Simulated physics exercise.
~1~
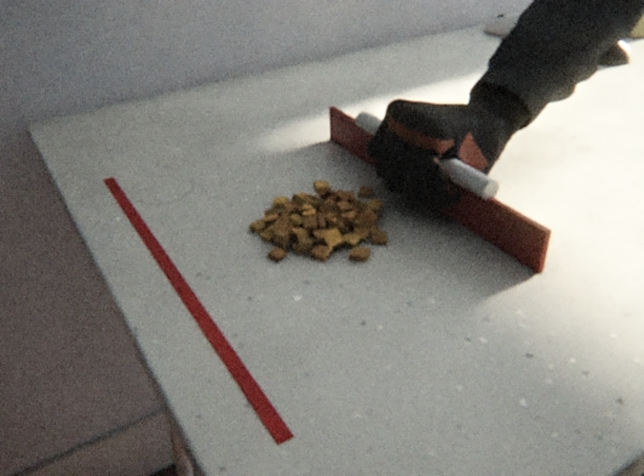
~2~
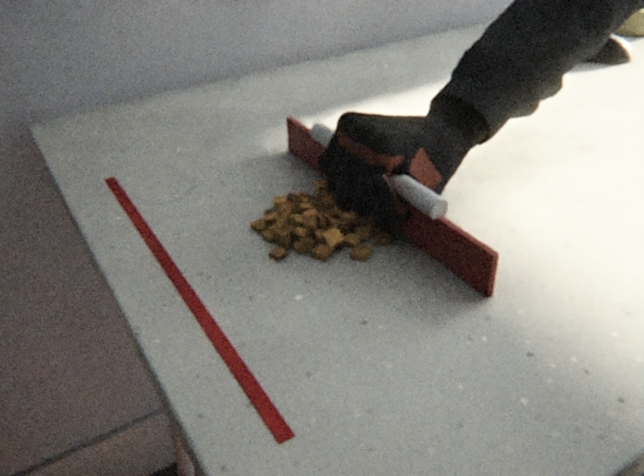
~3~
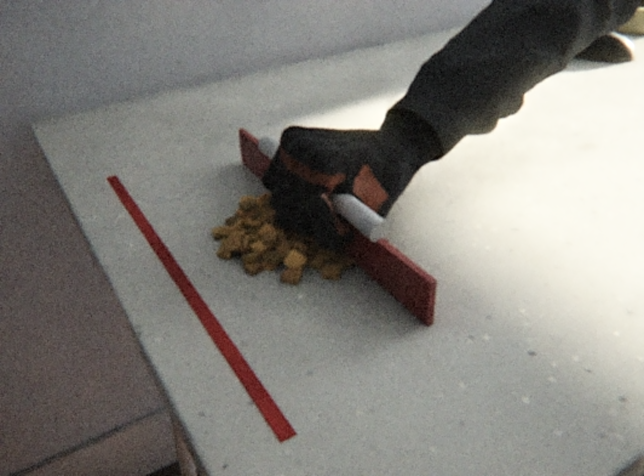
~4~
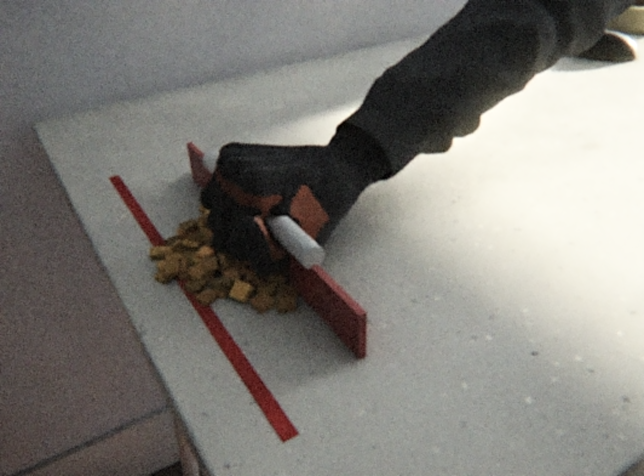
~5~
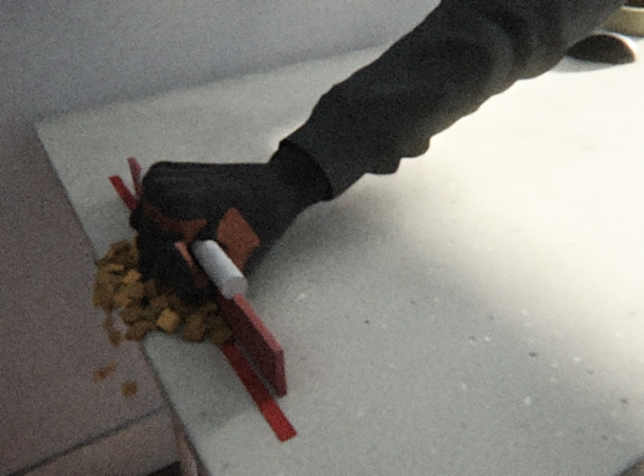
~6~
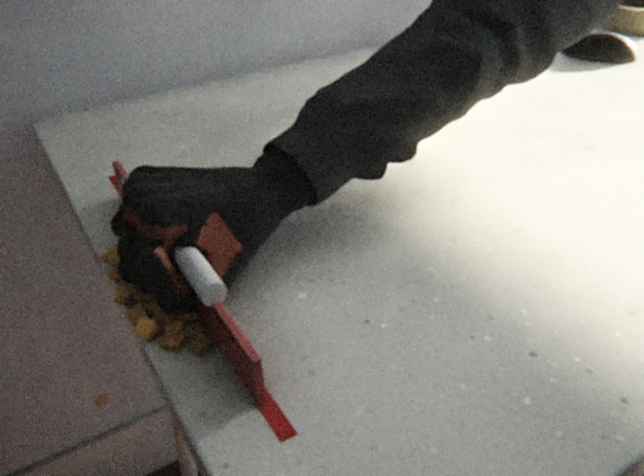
A pale speckled tabletop against a grey wall is seen from above at an angle, in a slightly swaying view. A hand in a black and orange glove, its arm dark-sleeved, grips the light handle of a long red scraper, with a heap of small yellow-brown pieces to its left and a strip of red tape beyond. The scraper slides left, reaches the heap and pushes it across the tape. Some pieces drop off the table's left edge as the blade nears the tape. It ends at the tape, with part of the heap over the edge and the rest still on the table.
